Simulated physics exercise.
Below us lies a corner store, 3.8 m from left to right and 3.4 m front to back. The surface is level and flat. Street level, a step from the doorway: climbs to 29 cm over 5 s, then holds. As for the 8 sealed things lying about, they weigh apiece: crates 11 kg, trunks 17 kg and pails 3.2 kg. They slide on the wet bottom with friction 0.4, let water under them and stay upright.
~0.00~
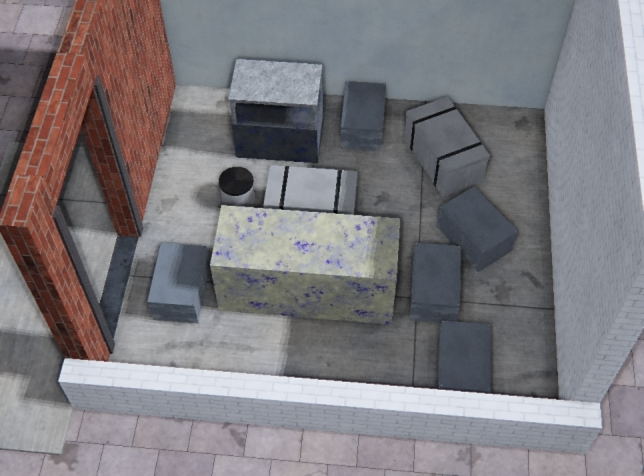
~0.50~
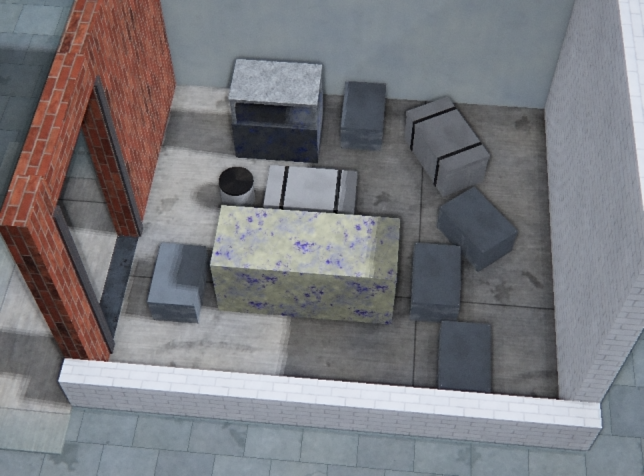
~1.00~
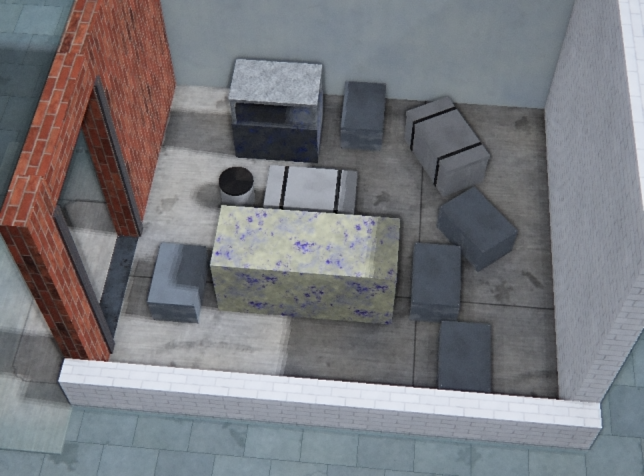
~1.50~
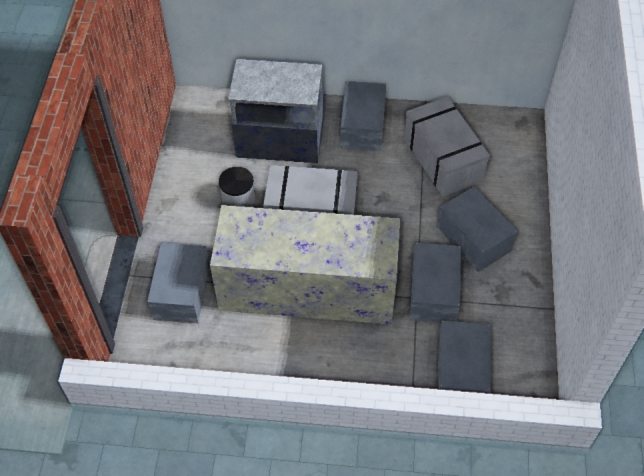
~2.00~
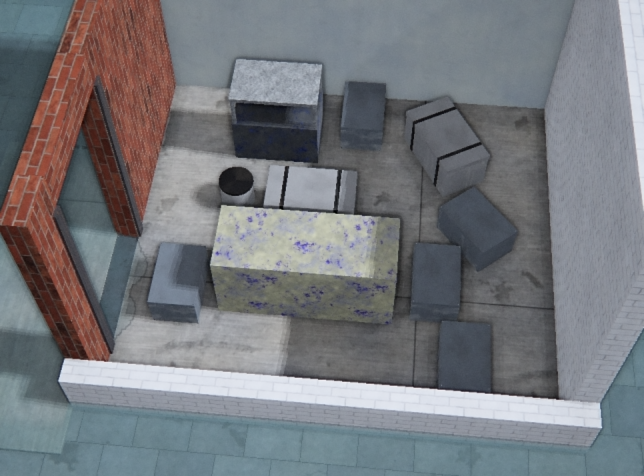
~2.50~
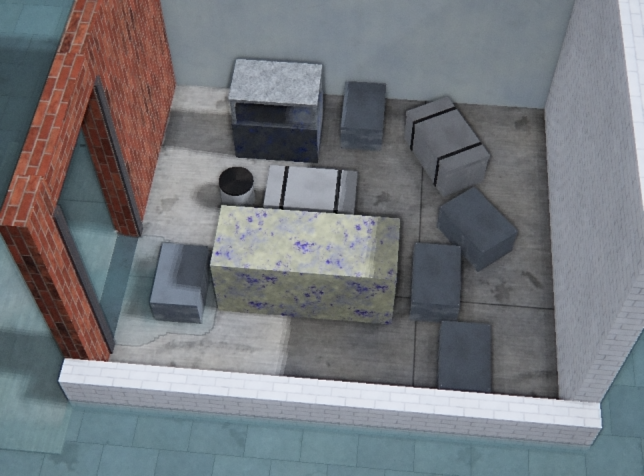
We see a walled room of grey blocks, a dark pail and a speckled counter while bluish water spreads over the paving outside, then passes through the brick doorway onto the floor by the left crate; the objects barely move.
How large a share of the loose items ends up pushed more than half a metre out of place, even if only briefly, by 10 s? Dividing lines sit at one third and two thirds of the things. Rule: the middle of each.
It will work out to two or more in three.
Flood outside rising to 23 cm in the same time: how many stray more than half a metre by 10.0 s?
That would give 6.
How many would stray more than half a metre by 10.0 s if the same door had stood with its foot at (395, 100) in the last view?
Then it comes to 7.
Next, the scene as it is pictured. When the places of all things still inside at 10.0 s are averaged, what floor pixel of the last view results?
About (415, 192).
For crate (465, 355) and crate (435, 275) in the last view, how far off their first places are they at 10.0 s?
150 cm, 10 cm.
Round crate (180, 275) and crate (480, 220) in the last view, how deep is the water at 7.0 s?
I'd estimate 8 cm for the first and 7 cm for the second.
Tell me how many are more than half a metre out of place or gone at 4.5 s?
The count is 0.
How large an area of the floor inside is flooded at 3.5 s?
Roughly 2.5 m2.
After 3.5 s 0 of 8 are over 50 cm from their spots; 0 afloat.
After 4.5 s 0 of 8 are over 50 cm from their spots; 2 afloat.
After 7.0 s 4 of 8 are over 50 cm from their spots; 6 afloat.
After 10.0 s 5 of 8 are over 50 cm from their spots, and 7 have been at some point; 8 afloat.
